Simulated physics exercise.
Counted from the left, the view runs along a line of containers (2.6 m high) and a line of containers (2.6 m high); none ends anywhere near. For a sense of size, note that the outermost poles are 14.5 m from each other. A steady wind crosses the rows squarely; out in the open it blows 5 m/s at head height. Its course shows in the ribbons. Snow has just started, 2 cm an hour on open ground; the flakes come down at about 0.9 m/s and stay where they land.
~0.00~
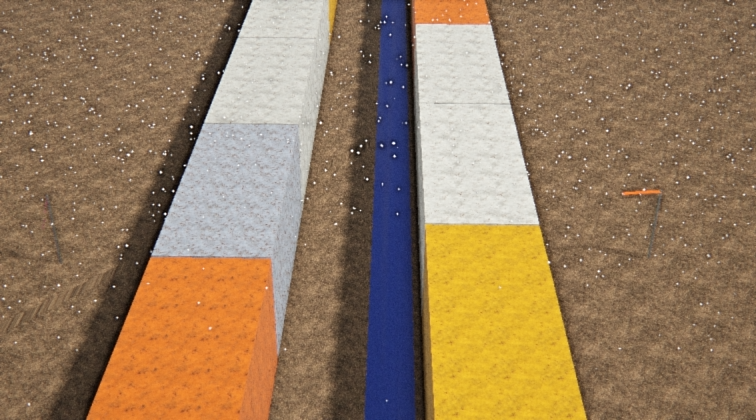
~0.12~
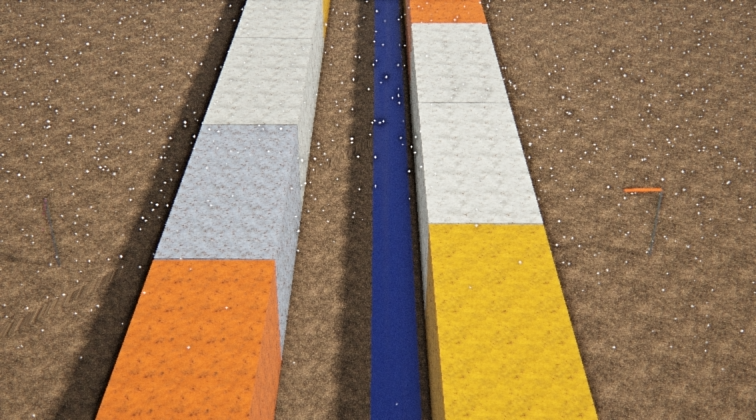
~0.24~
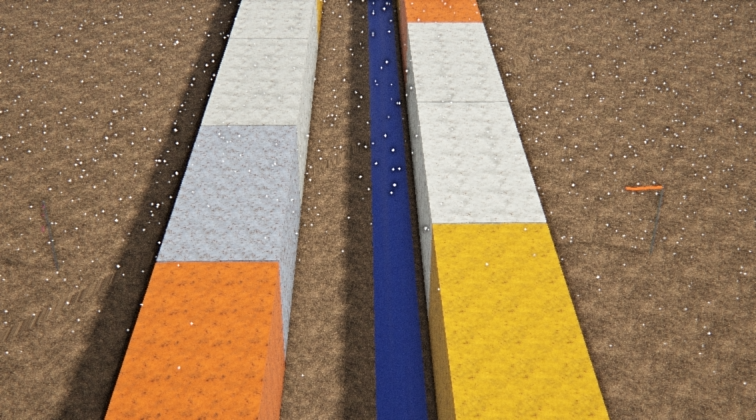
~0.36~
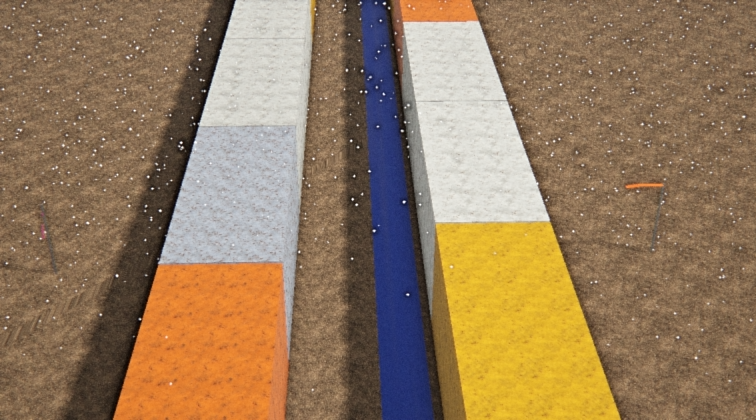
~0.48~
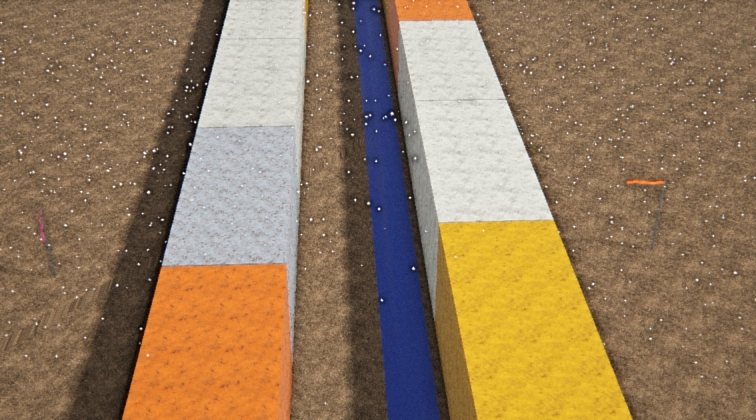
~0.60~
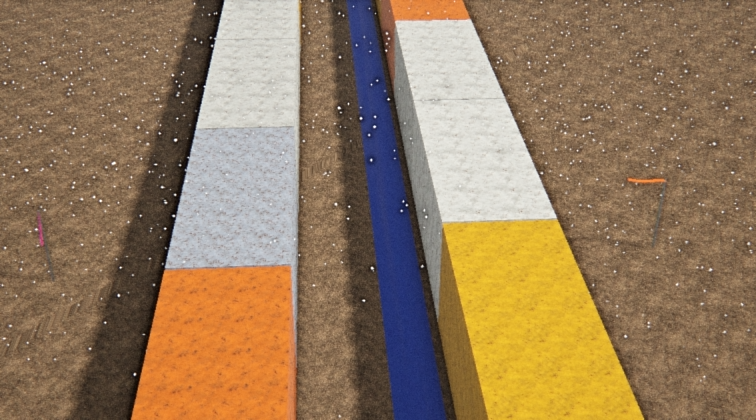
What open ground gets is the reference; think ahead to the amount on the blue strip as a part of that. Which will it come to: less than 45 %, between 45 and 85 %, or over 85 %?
It will be under 45 %.
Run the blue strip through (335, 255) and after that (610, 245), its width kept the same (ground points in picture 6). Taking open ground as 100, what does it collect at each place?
It would get around 60 percent the first time and around 110 percent the second.
10 minutes on, 1 mm on the blue strip, 3 mm in the open.
30 minutes on, 3 mm on the blue strip, 10 mm in the open.
60 minutes on, 6 mm on the blue strip, 20 mm in the open, so the blue strip has 28 % of the open amount; the left half of it has 28 %, the right half 27 %.
